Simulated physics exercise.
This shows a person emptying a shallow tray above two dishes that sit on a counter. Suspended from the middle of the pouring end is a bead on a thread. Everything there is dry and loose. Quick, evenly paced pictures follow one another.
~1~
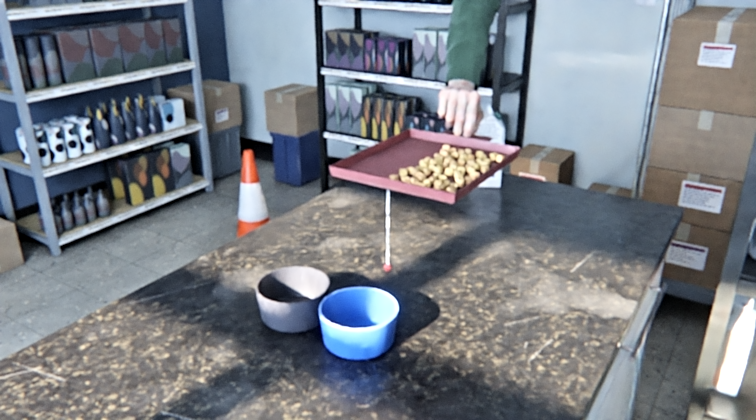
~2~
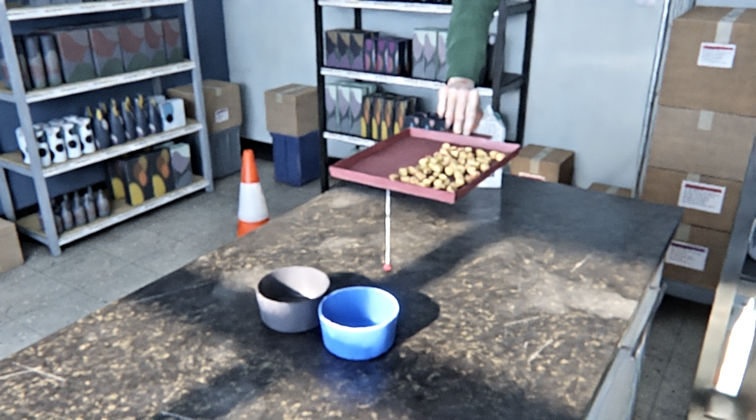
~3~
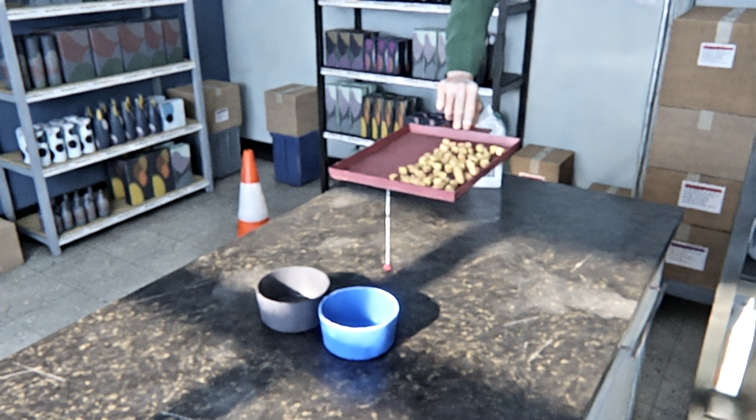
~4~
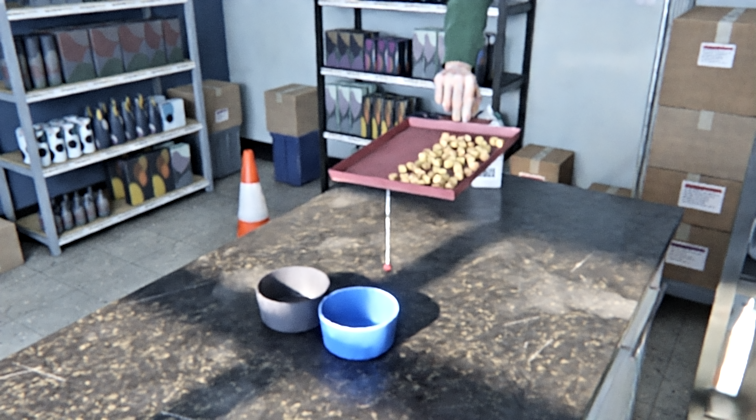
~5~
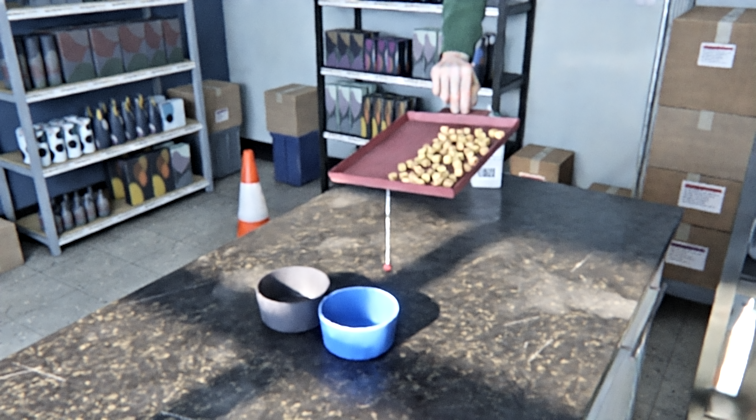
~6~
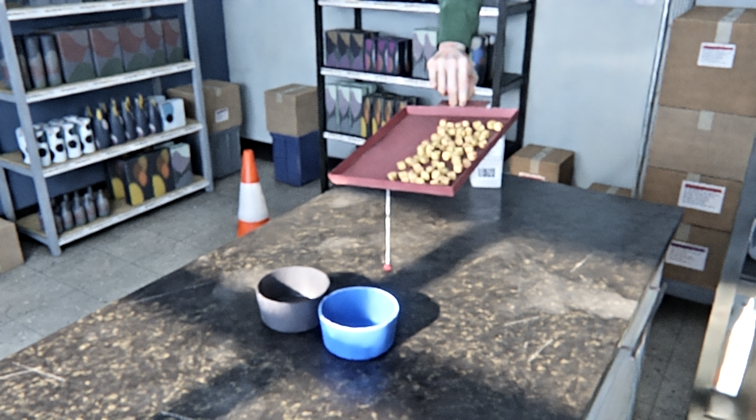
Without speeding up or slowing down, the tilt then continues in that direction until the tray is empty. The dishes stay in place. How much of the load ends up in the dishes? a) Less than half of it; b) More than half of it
Option a: Less than half of it.
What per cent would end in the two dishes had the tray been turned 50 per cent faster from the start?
It would be close to 20 per cent.
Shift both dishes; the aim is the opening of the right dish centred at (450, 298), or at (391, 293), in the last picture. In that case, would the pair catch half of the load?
Taking them in turn, it's short of half and then beyond half.
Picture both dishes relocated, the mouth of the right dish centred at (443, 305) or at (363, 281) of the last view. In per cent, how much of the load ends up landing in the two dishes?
About 30 per cent, then about 80 per cent.
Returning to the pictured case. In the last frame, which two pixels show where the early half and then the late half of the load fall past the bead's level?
I'd say close to (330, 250) at first and close to (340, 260) later on.
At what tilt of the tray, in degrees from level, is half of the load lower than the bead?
Reading: Some 110°.
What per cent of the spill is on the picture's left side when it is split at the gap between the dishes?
It comes to near 40 percent of the spill.
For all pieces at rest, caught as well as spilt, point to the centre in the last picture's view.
Roughly pixel (330, 294).
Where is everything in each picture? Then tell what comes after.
The first picture shows corners of the pouring end at (332, 166) and (454, 193), level; middle of the load at (454, 168), small wooden cubes; left dish at (270, 313); right dish at (336, 339); bead on its thread at (388, 267).
The second picture shows corners of the pouring end at (332, 166) and (454, 192), level; middle of the load at (454, 167).
The third picture shows corners of the pouring end at (331, 168) and (454, 191), tipped barely, lowest at the left corner; middle of the load at (454, 164).
The fourth picture shows corners of the pouring end at (331, 170) and (453, 189), tipped a little, lowest at the left corner; middle of the load at (453, 159).
The fifth picture shows corners of the pouring end at (331, 172) and (452, 188), tipped a little, lowest at the left corner; middle of the load at (453, 154).
The sixth picture shows corners of the pouring end at (331, 174) and (451, 186), tipped clearly, lowest at the left corner; middle of the load at (452, 149); left dish at (270, 313); right dish at (336, 339).
Soon, tray tipped steeply; most on the tray; a small part in the air.
A while on, tray tipped right over; most on the tray; a small part in the left dish; about a quarter outside both; a stray few in the air.
Towards the end, tray tipped past a quarter turn; a small part in the right dish; a small part in the left dish; most outside both.
Finally, tray tipped past a quarter turn; a small part in the right dish; a small part in the left dish; most outside both.
